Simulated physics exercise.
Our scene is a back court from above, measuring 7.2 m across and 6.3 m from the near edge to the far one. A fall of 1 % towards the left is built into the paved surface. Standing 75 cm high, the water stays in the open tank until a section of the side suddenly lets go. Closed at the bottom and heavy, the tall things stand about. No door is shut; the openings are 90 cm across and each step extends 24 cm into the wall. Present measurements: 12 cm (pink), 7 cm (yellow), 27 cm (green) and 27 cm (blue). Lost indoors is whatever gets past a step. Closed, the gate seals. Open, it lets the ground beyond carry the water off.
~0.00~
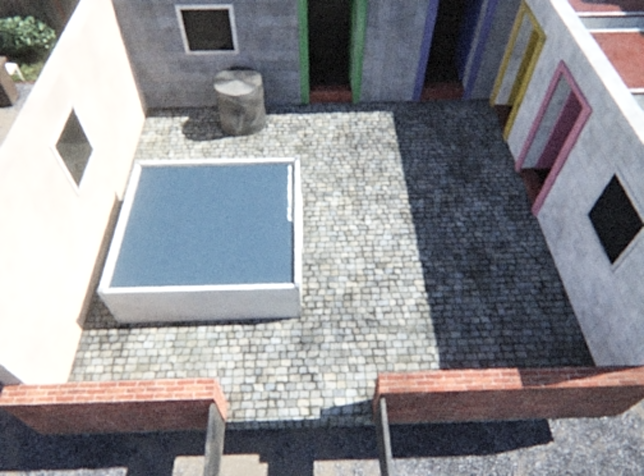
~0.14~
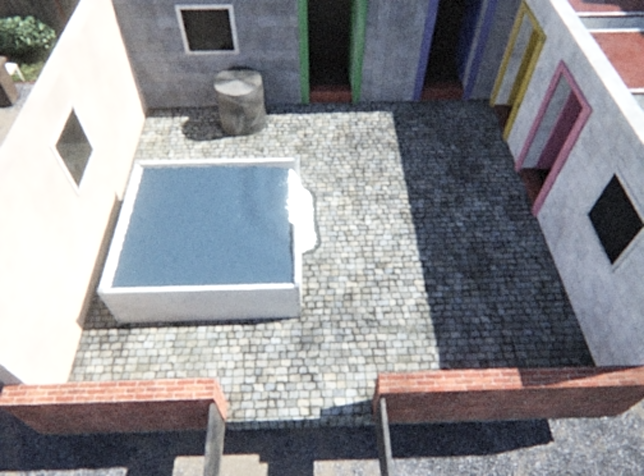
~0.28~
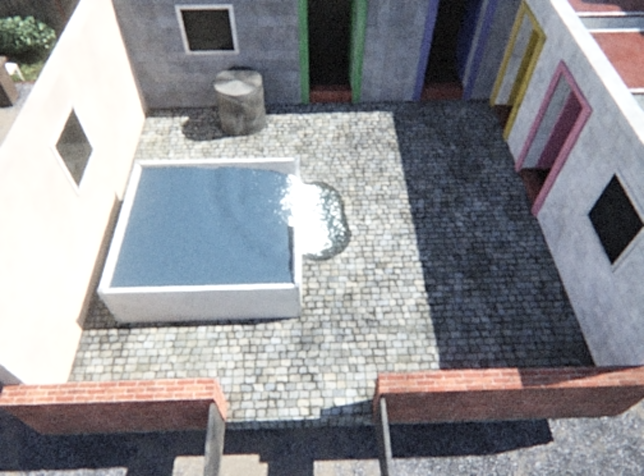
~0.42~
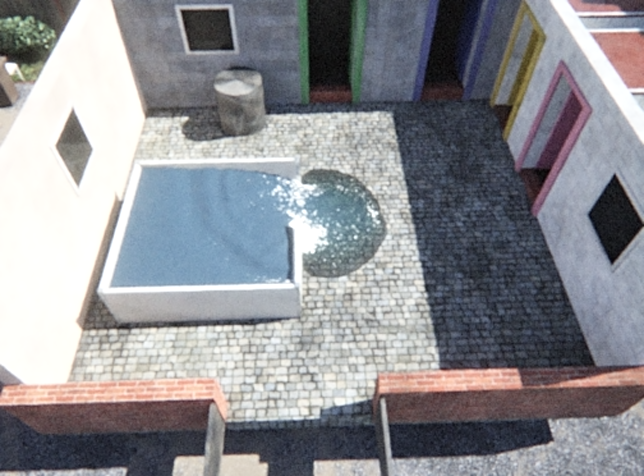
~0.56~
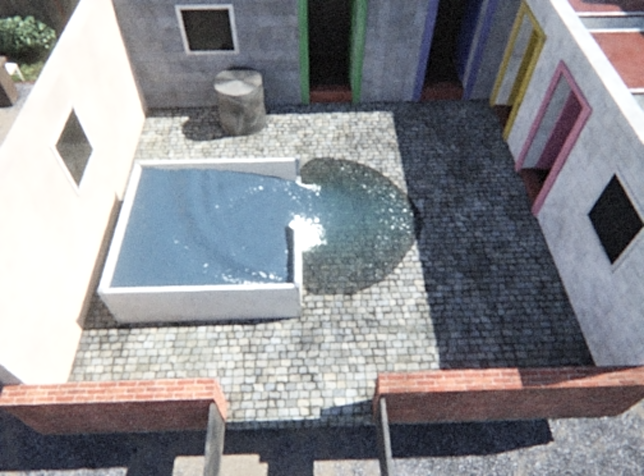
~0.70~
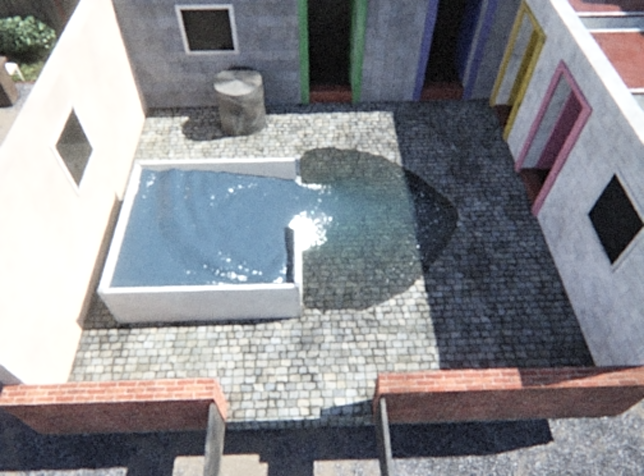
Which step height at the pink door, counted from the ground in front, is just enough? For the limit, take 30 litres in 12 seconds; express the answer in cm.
A height of roughly 22 cm is just enough.
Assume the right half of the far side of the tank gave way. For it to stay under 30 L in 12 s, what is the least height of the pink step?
In that case you'd want it roughly 6.5 cm high.
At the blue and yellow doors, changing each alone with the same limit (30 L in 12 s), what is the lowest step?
You'd want some 15 cm at blue and some 21 cm at yellow.
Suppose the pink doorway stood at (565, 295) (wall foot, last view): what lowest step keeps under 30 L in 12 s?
It needs roughly 15 cm.
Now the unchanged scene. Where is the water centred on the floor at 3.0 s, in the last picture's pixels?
Look at about (321, 230) in the last view.
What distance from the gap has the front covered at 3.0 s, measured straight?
Near 5.0 m, more or less.
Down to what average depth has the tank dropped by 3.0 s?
About 40 cm.
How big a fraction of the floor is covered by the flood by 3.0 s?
Approximately 55 % of it.
After 1.4 s water covers 40 % of the floor, deepest (43 cm) near (305, 213); 18 cm at the pink door, 6 litres in over its 12 cm step.
After 3.0 s water covers 55 % of the floor, deepest (34 cm) near (588, 376); 27 cm at the pink door, 136 litres in over its 12 cm step.
After 12.0 s water covers 95 % of the floor, deepest (16 cm) near (113, 227); 8 cm at the pink door, 232 litres in over its 12 cm step.
At the pink door as built, the water arrived by 1.1 s and peaked near 30 cm at 2.4 s.
With a step of 19 cm, 64 litres would have come in within the 12 s; with 25.5 cm, 10 litres. So under 30 litres takes about 22 cm.
